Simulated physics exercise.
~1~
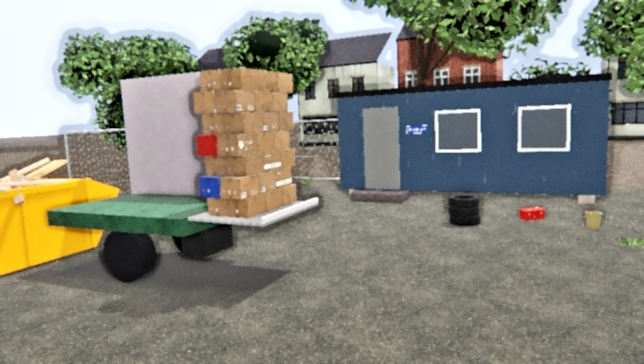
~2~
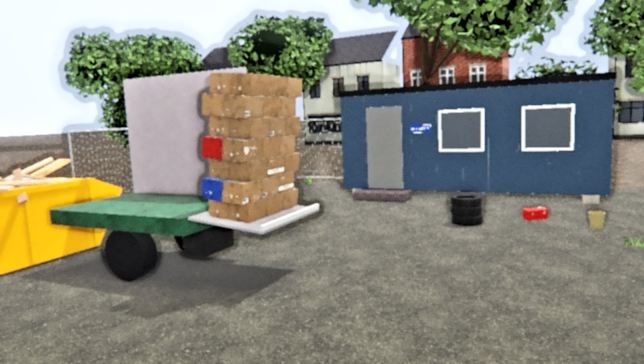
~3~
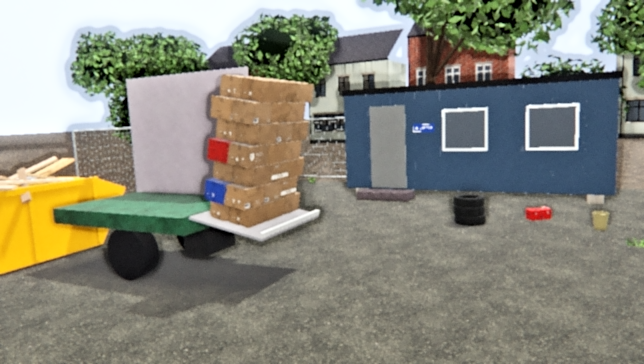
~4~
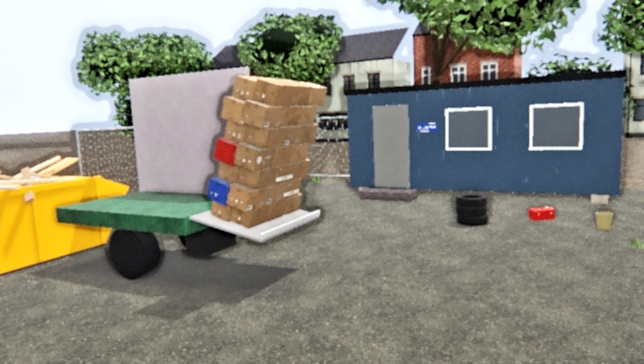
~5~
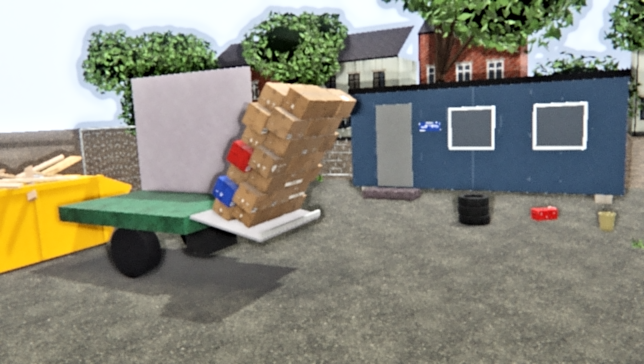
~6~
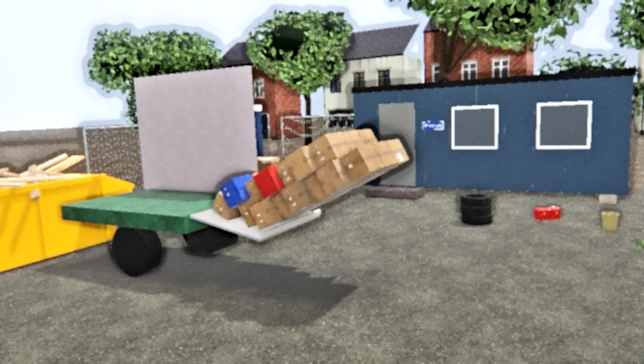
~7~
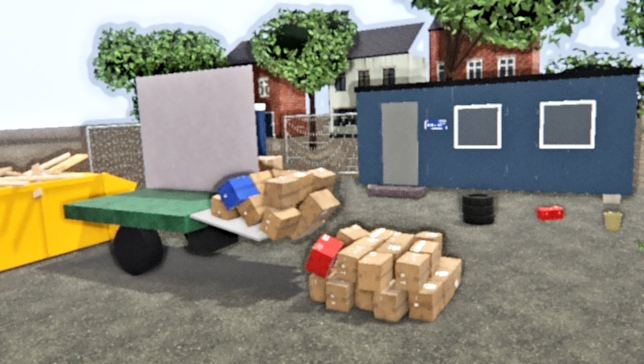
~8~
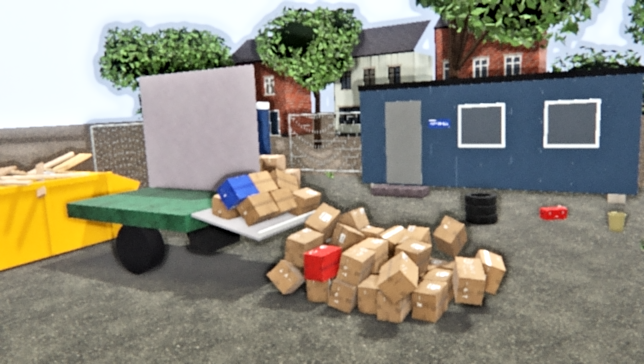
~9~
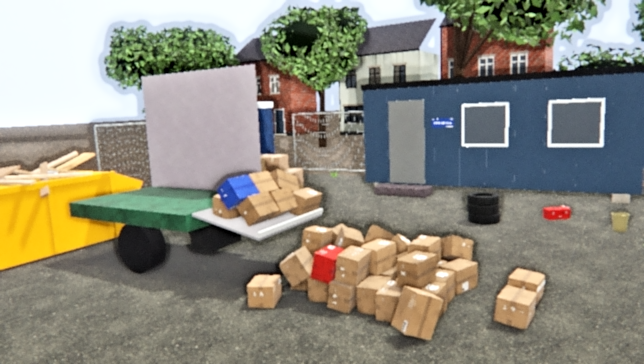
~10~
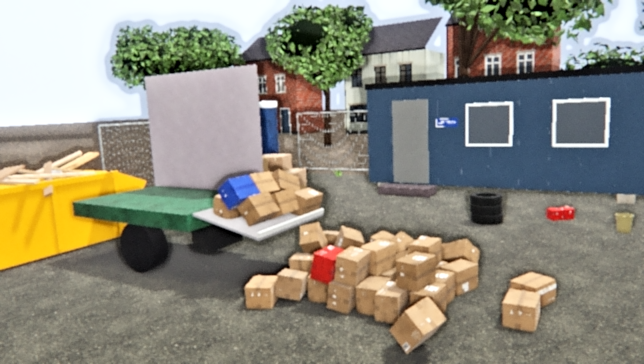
A tall stack of brown cartons on a lorry's tail lift leaned to the right, toppled over and spilled across the ground, leaving the red one among the scattered heap while the blue one stayed with a small pile on the tilted platform.
